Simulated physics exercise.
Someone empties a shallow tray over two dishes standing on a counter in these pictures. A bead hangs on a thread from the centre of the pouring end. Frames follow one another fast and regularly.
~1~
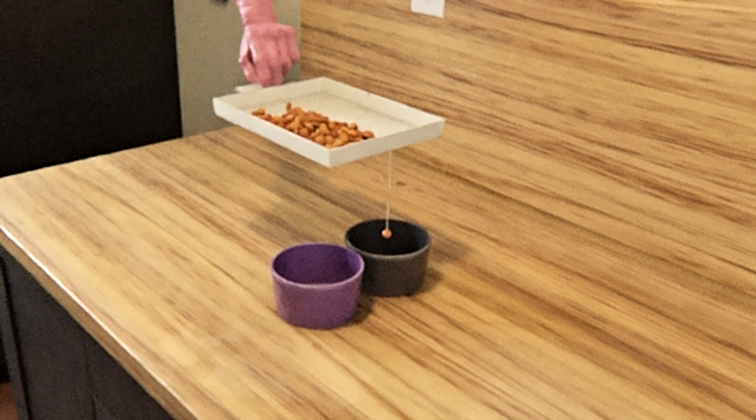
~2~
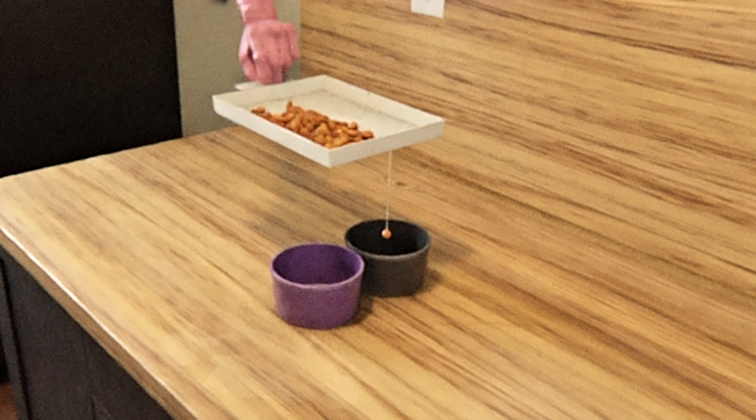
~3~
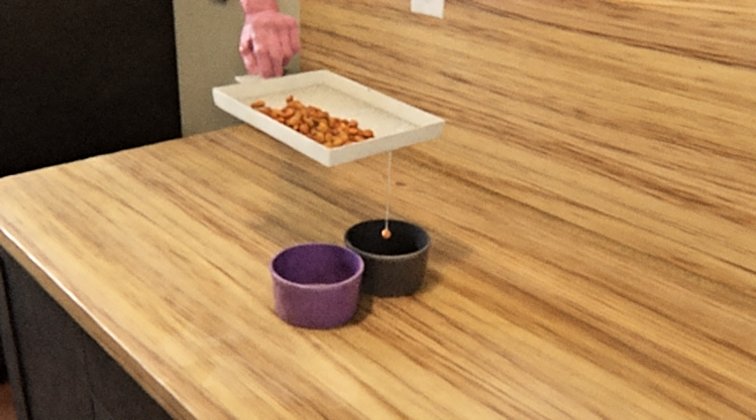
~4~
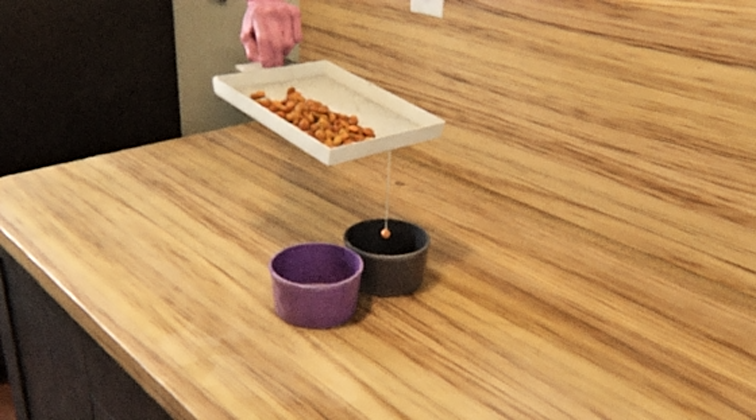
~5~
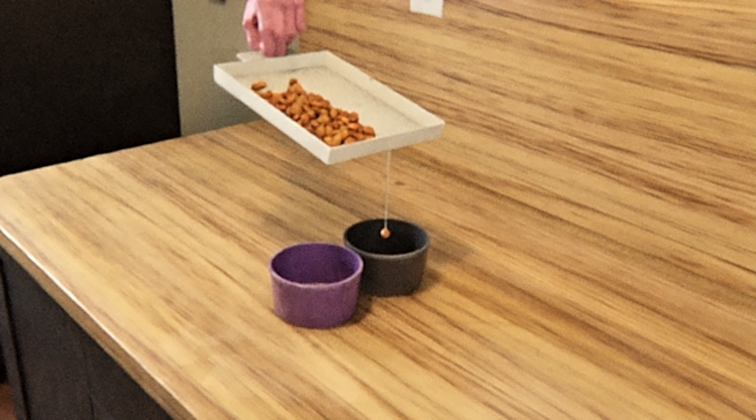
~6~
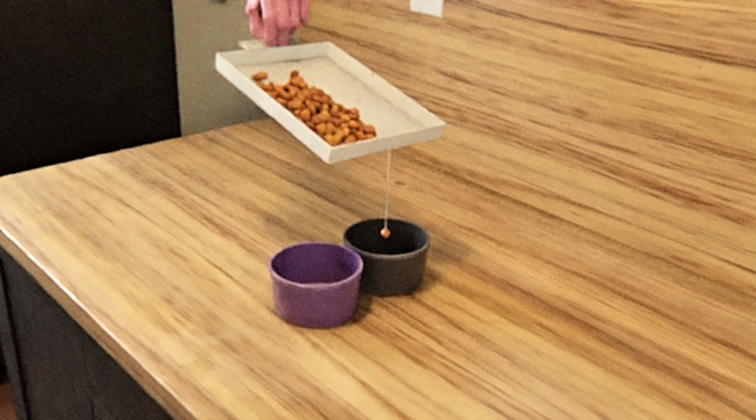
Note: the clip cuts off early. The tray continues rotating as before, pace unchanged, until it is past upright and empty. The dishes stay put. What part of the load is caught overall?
By the end, the dishes are holding not even half of the load, I'd say.
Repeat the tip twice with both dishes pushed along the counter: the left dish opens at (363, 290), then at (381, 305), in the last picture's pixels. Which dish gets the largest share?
In the first try it's the one on the right, and in the second it's the one on the right.
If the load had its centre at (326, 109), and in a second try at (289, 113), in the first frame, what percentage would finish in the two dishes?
Shares in turn: 10 % and 10 %.
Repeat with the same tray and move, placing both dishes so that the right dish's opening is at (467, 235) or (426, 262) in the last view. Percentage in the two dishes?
Close to 90 in a hundred, then close to 70 in a hundred.
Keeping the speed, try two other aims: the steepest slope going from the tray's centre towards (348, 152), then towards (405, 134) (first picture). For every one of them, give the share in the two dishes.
For the first it's near 70 %, for the second near 20 %.
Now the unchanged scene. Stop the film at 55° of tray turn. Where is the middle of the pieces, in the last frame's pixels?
I'd mark it close to (374, 124).
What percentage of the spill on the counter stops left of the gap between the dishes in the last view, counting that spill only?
My estimate is some 0 per cent.
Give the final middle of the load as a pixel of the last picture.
About pixel (461, 311).
Shortly afterwards, tray tipped steeply; the whole lot on the tray.
Next, tray tipped right over; the bulk on the tray; near a quarter outside both; a little in the air.
Some moments later, tray tipped past a quarter turn; only a few in the right dish; all but a few outside both; only a few in the air.
In the end, tray tipped past a quarter turn; none at all in the left dish; only a few in the right dish; all but a few outside both.
